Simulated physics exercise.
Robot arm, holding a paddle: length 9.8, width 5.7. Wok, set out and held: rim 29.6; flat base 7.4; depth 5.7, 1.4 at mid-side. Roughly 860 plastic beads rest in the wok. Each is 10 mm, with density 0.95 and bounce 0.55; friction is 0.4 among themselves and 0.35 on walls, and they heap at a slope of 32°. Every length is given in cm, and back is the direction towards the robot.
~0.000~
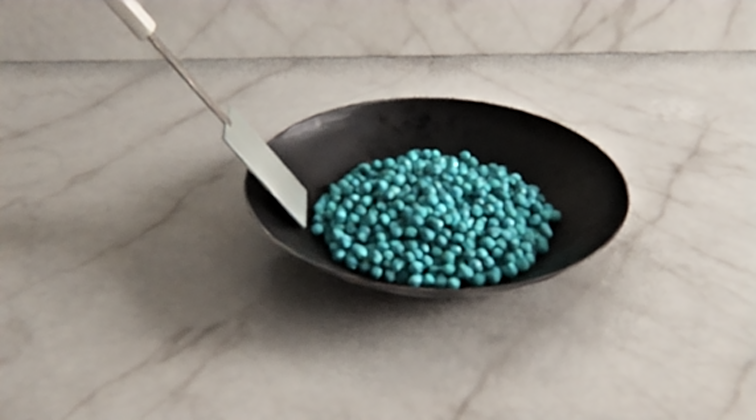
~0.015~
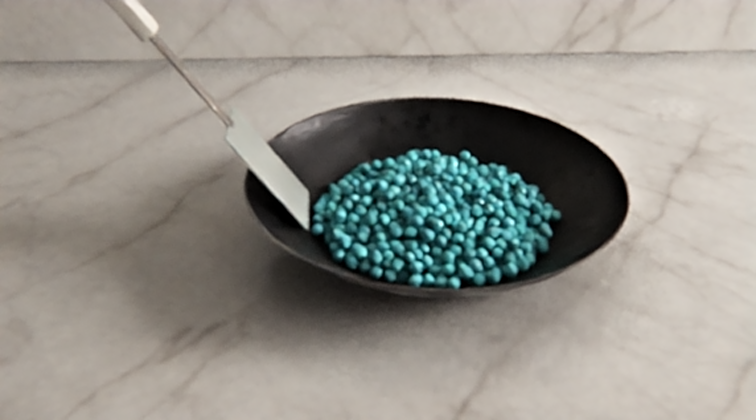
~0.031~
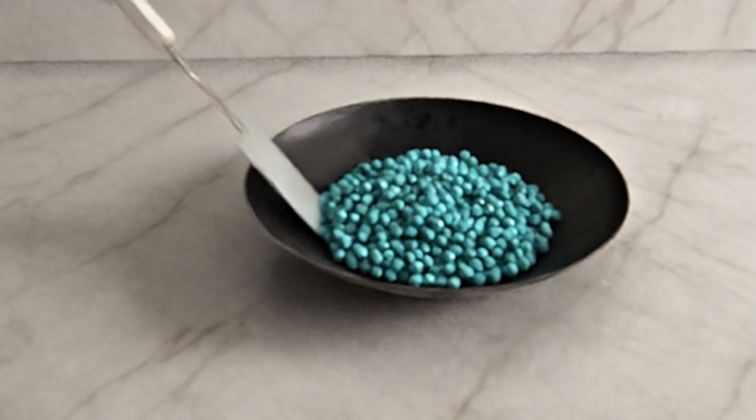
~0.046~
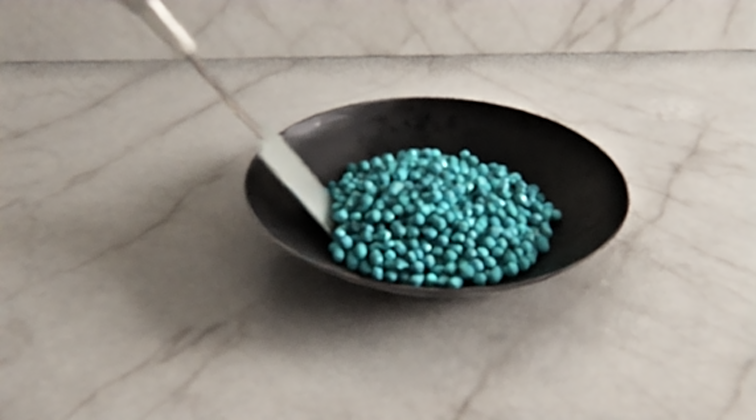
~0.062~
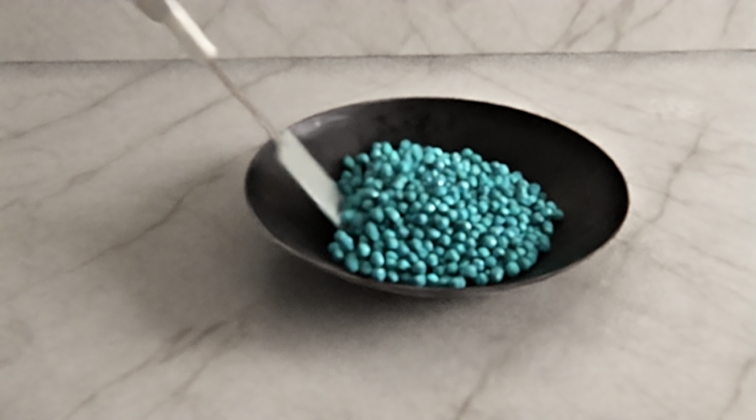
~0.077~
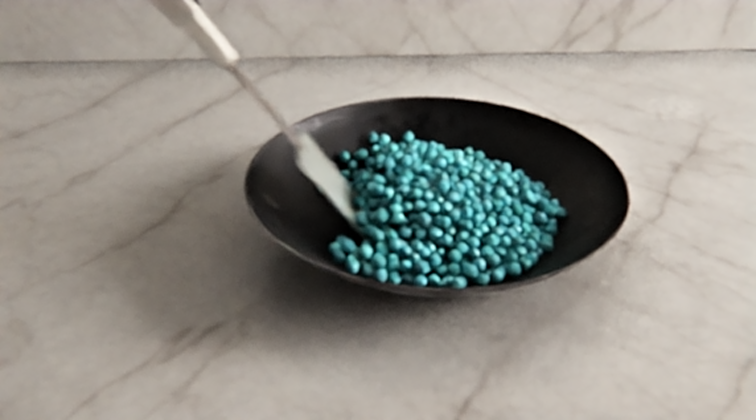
In this clip, a pale paddle at the left side of a black wok moves right into a heap of teal beads, pushing the nearest beads inward and up toward the back while the wok stays still on a marbled surface.
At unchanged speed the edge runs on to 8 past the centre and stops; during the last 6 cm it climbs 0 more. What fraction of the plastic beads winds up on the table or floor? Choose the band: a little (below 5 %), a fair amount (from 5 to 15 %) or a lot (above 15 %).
It is a fair amount, from 5 to 15 %.
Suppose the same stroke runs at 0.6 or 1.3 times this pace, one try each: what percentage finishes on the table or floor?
Around 0 per cent and around 20 per cent.
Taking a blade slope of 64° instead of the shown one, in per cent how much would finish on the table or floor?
I'd expect near 10 percent then.
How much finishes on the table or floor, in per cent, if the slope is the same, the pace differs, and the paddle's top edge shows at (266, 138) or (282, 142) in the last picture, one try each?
Estimates: About 0 %, about 5 %.
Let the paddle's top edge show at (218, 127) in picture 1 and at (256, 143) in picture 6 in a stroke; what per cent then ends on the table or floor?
Near 0 in a hundred.
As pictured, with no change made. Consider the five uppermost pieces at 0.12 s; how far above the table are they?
Roughly 6 centimetres.
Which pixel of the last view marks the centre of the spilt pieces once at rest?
(690, 217).
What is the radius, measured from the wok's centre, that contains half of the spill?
That distance comes to about 24 cm.
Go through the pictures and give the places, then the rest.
Paddle top edge at (226, 121), sloping 55°; upper third of the load around (437, 205), from x 315 to 555, top at y 155; 857 in the wok, in the first picture.
Paddle top edge at (228, 122), sloping 55°; upper third of the load around (437, 205), from x 315 to 555, top at y 155, in the second picture.
Paddle top edge at (241, 128), sloping 55°; upper third of the load around (437, 204), from x 320 to 555, top at y 155, in the third picture.
Paddle top edge at (261, 136), sloping 55°; upper third of the load around (437, 202), from x 325 to 555, top at y 155, in the fourth picture.
Paddle top edge at (281, 142), sloping 55°; upper third of the load around (431, 196), from x 325 to 555, top at y 145, in the fifth picture.
Paddle top edge at (300, 146), sloping 55°; upper third of the load around (435, 192), from x 325 to 560, top at y 140; 857 in the wok, in the sixth picture.
After 0.12 s, sloping 55°, highest piece 6 above the table; 857 in the wok.
After 0.17 s, sloping 55°, highest piece 6 above the table; 857 in the wok.
After 0.39 s, sloping 55°, highest piece 8 above the table; 792 in the wok, 48 on the table or floor, 17 on the blade or in flight.
After 1.44 s, sloping 55°, highest piece 6 above the table; 790 in the wok, 67 on the table or floor.
At rest, 790 in the wok, 67 on the table or floor. That is 8 % on the table or floor.
